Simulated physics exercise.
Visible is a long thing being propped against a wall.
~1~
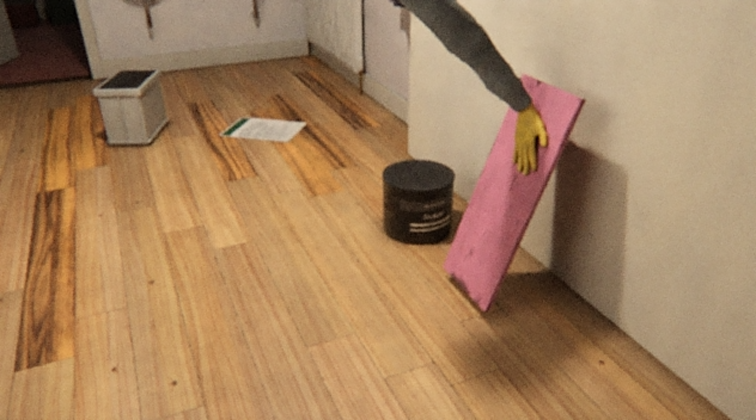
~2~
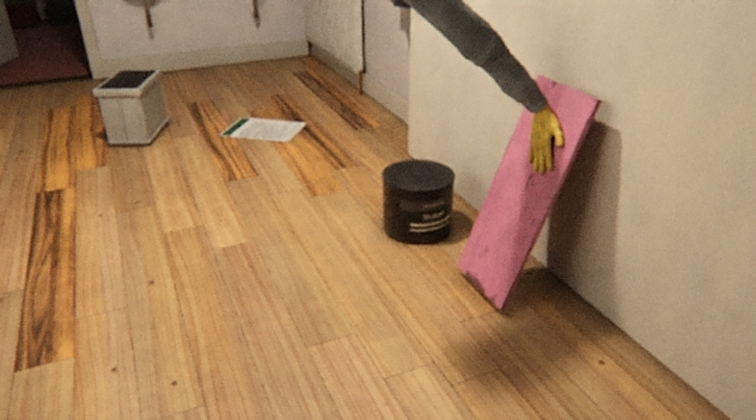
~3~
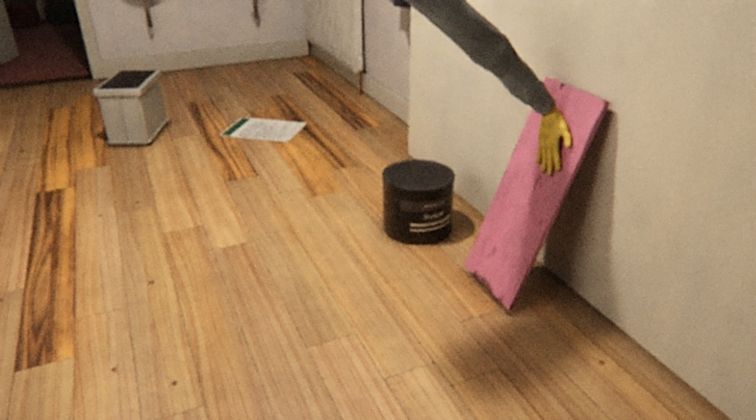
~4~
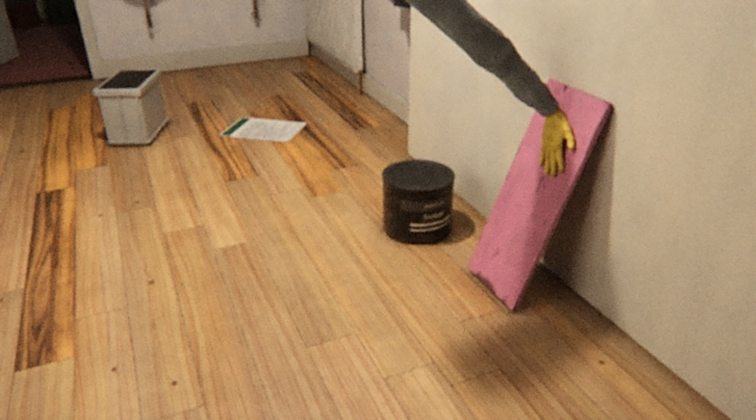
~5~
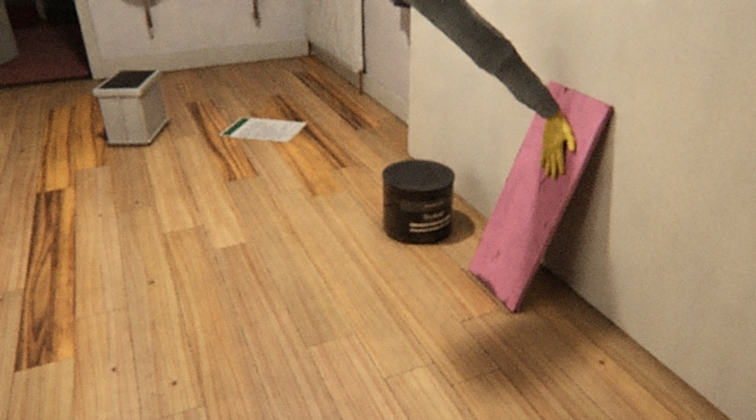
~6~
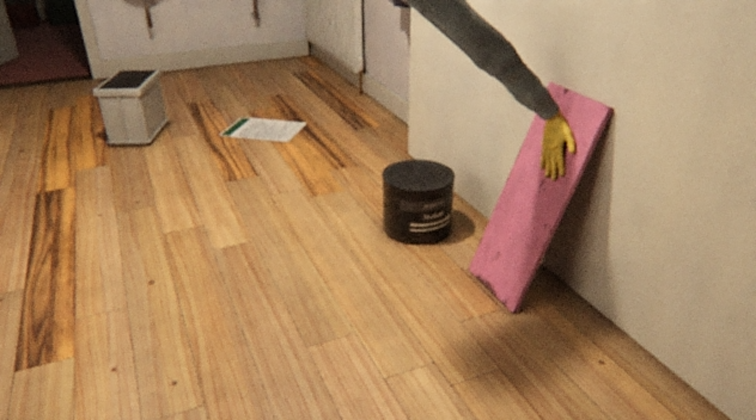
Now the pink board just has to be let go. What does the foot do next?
It stays planted.
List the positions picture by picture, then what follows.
Not yet at the wall; pink board (506, 193); black pail (418, 201), in the first picture.
Not yet at the wall; pink board (521, 192); black pail (418, 201), in the second picture.
Not yet at the wall; pink board (529, 193); black pail (418, 201), in the third picture.
Not yet at the wall; pink board (532, 195); black pail (418, 201), in the fourth picture.
Propped up under the hand; pink board (533, 197); black pail (418, 201), in the fifth picture.
Propped up under the hand; pink board (533, 198); black pail (418, 201), in the sixth picture.
Then, 0.40 s on from there, no change.
Then, 0.90 s on from there, pink board resting near (533, 198).
In the end, both unmoved. At the end, from the last picture's camera, pink board near (533, 198). The board stays up.
